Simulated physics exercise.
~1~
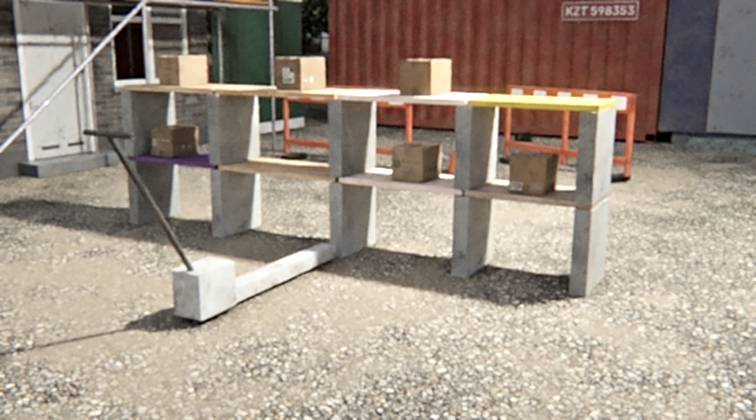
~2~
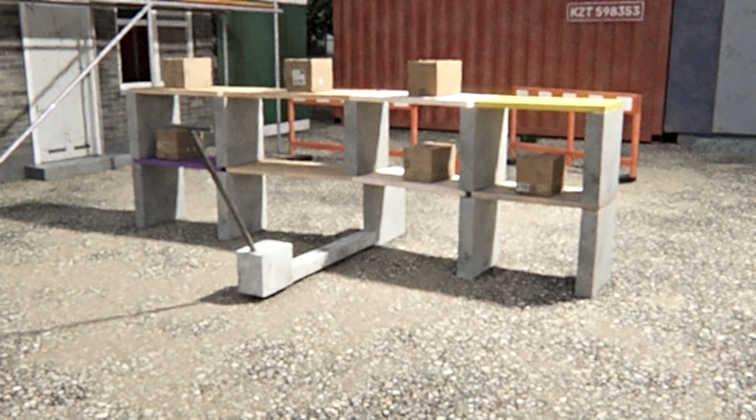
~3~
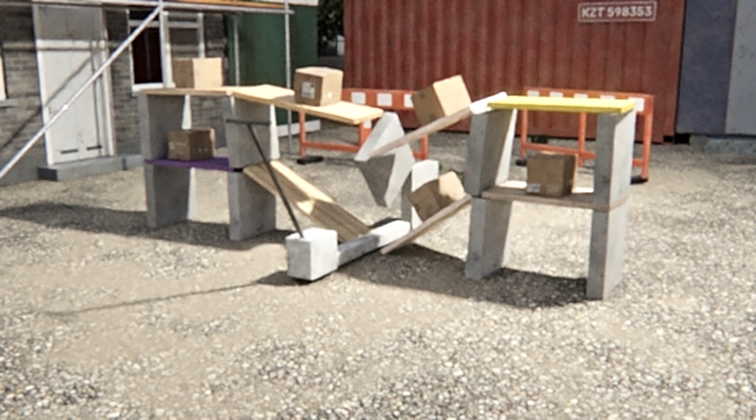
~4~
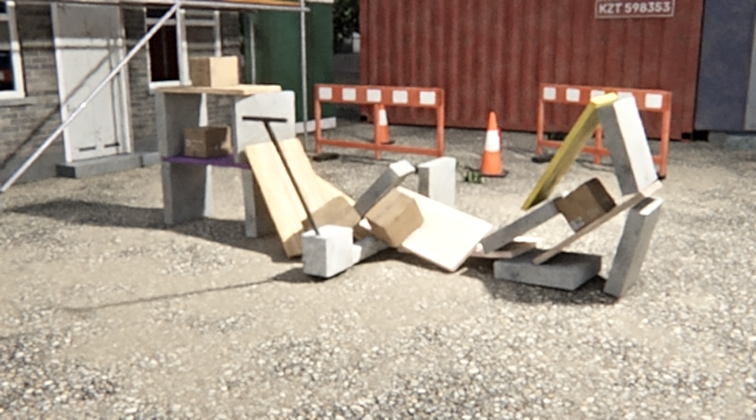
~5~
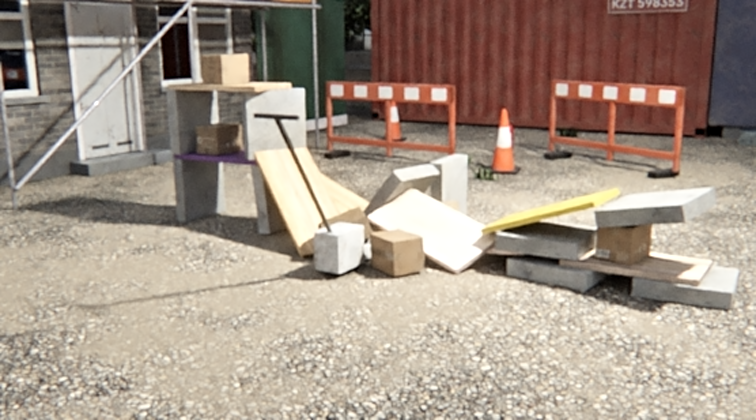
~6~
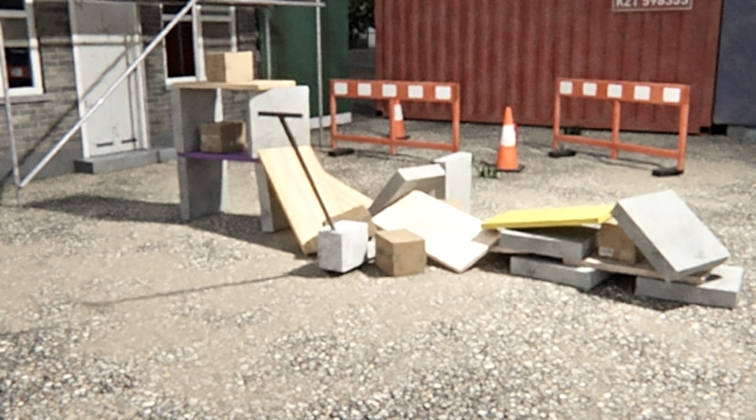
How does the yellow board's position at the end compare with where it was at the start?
At the start it lies across the top of the uprights at the right end of the shelving. By the end it has come down and rests low on the pile of fallen blocks, close to the ground.
